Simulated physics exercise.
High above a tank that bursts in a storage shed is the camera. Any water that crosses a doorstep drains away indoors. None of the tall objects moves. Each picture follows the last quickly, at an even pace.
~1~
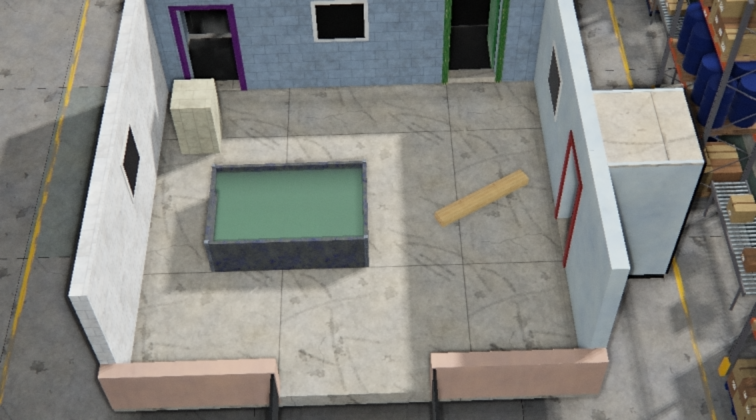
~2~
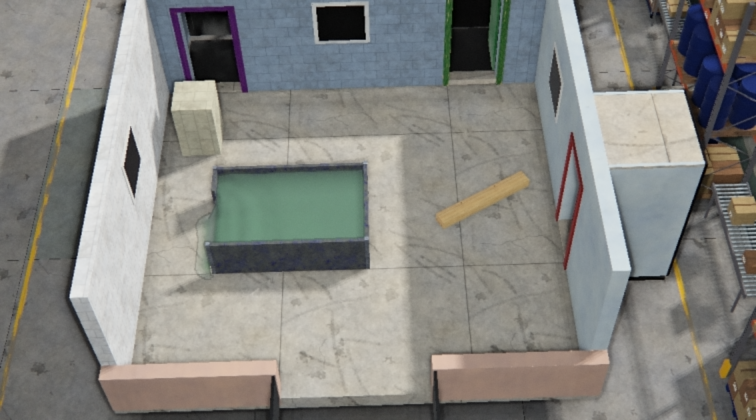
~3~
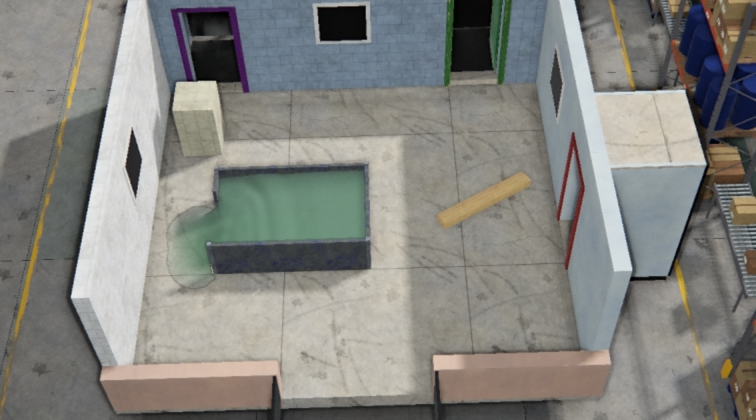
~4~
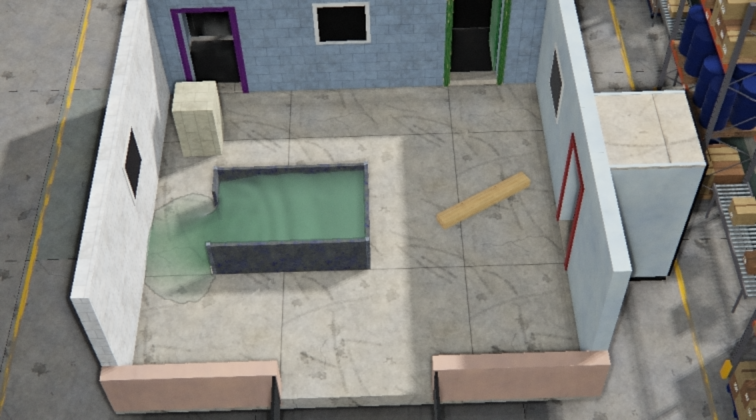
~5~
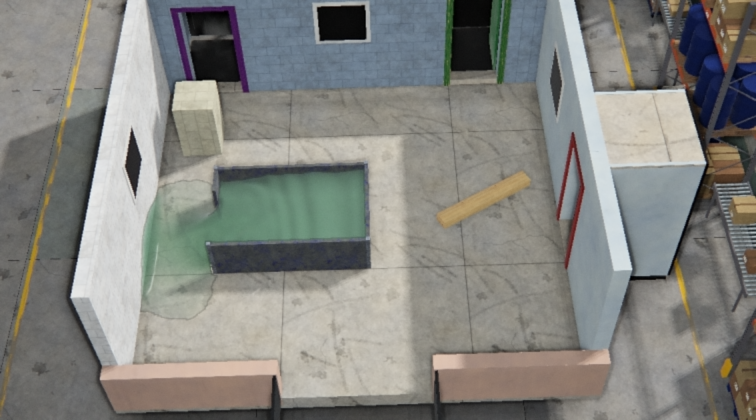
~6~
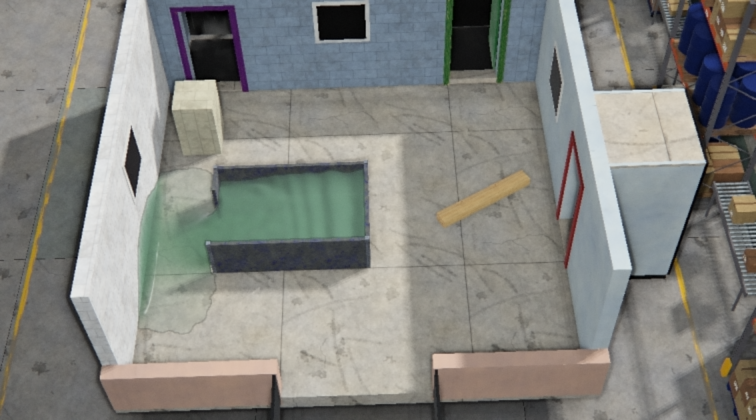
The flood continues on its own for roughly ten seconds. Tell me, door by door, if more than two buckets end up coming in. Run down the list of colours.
At the green door, no, two at most. At the purple door, yes, more than two. At the red door, yes, more than two.
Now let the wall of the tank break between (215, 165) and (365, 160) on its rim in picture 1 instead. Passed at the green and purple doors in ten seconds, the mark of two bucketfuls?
One by one: The green one keeps below it; the purple one goes over.
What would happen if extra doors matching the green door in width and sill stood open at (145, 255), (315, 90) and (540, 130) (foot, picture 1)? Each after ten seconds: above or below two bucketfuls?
Above; below; below.
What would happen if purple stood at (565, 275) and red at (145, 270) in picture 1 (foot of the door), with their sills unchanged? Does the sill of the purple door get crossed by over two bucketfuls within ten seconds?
Result - purple door does not reach it.
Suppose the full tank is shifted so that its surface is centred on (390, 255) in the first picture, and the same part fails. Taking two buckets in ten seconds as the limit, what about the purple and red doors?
The purple one gets too much; the red one gets little enough.
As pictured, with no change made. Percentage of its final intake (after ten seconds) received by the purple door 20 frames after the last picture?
Close to 30 out of every hundred.
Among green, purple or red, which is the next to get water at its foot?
That is the purple-painted one.
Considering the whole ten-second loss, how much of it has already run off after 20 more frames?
About 15 %.
A moment on, water covers 15 % of the floor; the green door not reached, the purple door not reached, the red door not reached.
Next, water covers 25 % of the floor; the green door not reached, the purple door under two buckets in, the red door not reached.
Then, water covers 60 % of the floor; the green door not reached, the purple door over two buckets in, the red door not reached.
Later, water covers 95 % of the floor; the green door wet at the sill, nothing in, the purple door far over two buckets in, the red door under two buckets in.
In the end, water covers 100 % of the floor; the green door wet at the sill, nothing in, the purple door far over two buckets in, the red door over two buckets in.
